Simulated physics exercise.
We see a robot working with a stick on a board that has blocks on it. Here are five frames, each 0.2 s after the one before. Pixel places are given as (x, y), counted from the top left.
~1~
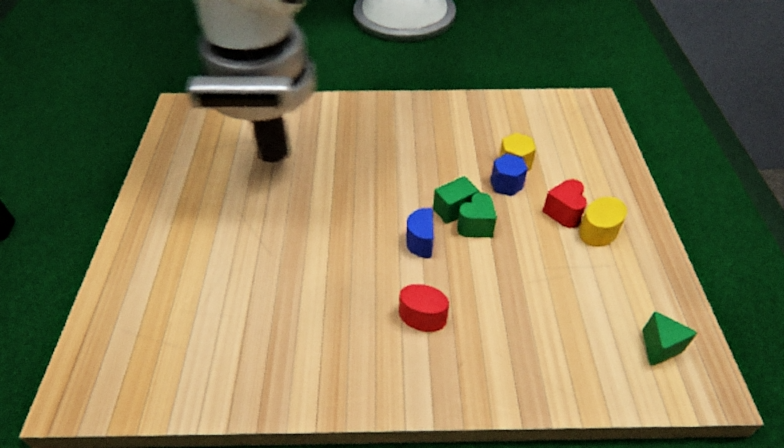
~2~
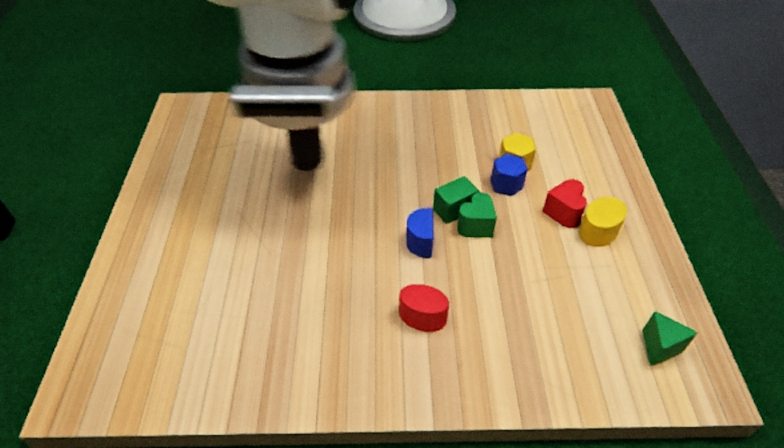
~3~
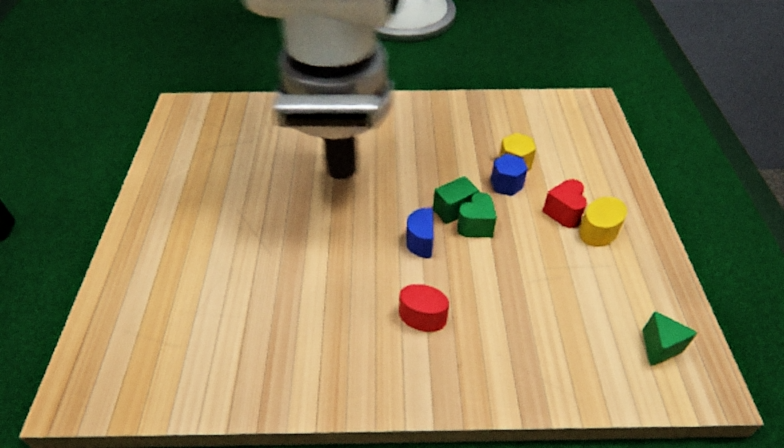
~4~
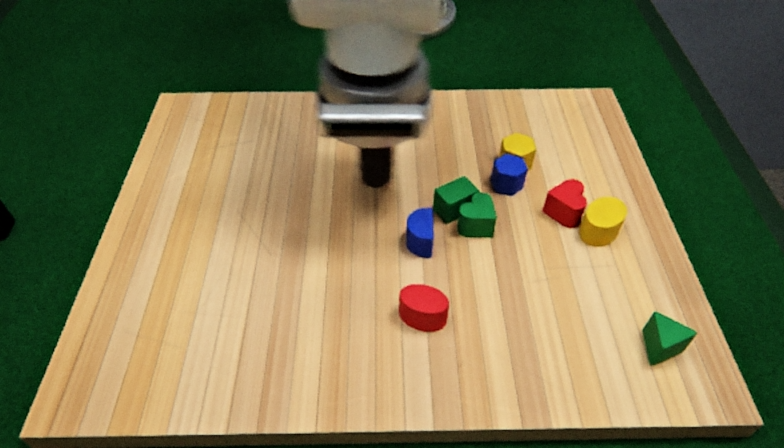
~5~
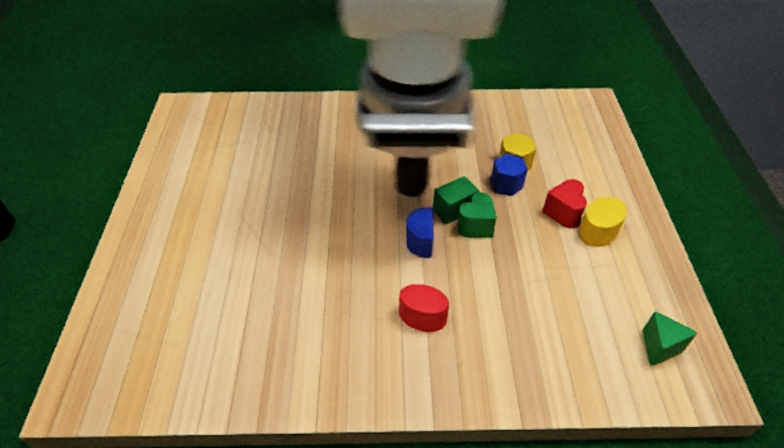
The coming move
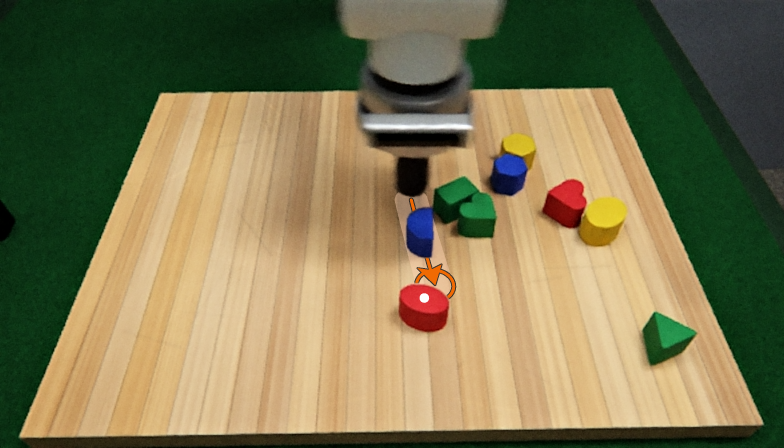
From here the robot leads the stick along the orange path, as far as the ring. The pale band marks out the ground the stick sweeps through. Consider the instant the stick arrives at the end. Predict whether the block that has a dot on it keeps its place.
It is moved from its place.
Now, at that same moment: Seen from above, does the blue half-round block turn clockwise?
I believe so.
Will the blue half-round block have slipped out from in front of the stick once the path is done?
No, that is not how it ends up.
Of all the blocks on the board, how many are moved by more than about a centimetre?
The result: Two blocks.
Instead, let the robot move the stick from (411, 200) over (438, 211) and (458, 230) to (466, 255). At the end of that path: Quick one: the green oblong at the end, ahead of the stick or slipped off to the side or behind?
Beside or behind it.
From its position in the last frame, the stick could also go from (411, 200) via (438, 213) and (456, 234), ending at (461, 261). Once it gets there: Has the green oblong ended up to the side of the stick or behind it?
It seems so.
The line goes from (411, 200) directly to (435, 285); the dot is on the red oval block.
What follows on the original path. One third of the way, stick at (419, 214); blue half-round block at (423, 236).
Two thirds of the way, stick at (427, 242); blue half-round block at (425, 266), turned 30° clockwise.
At the end, stick at (436, 272); blue half-round block at (420, 293), turned 75° clockwise; red oval block at (418, 321), turned 45° anticlockwise; green oblong unmoved.
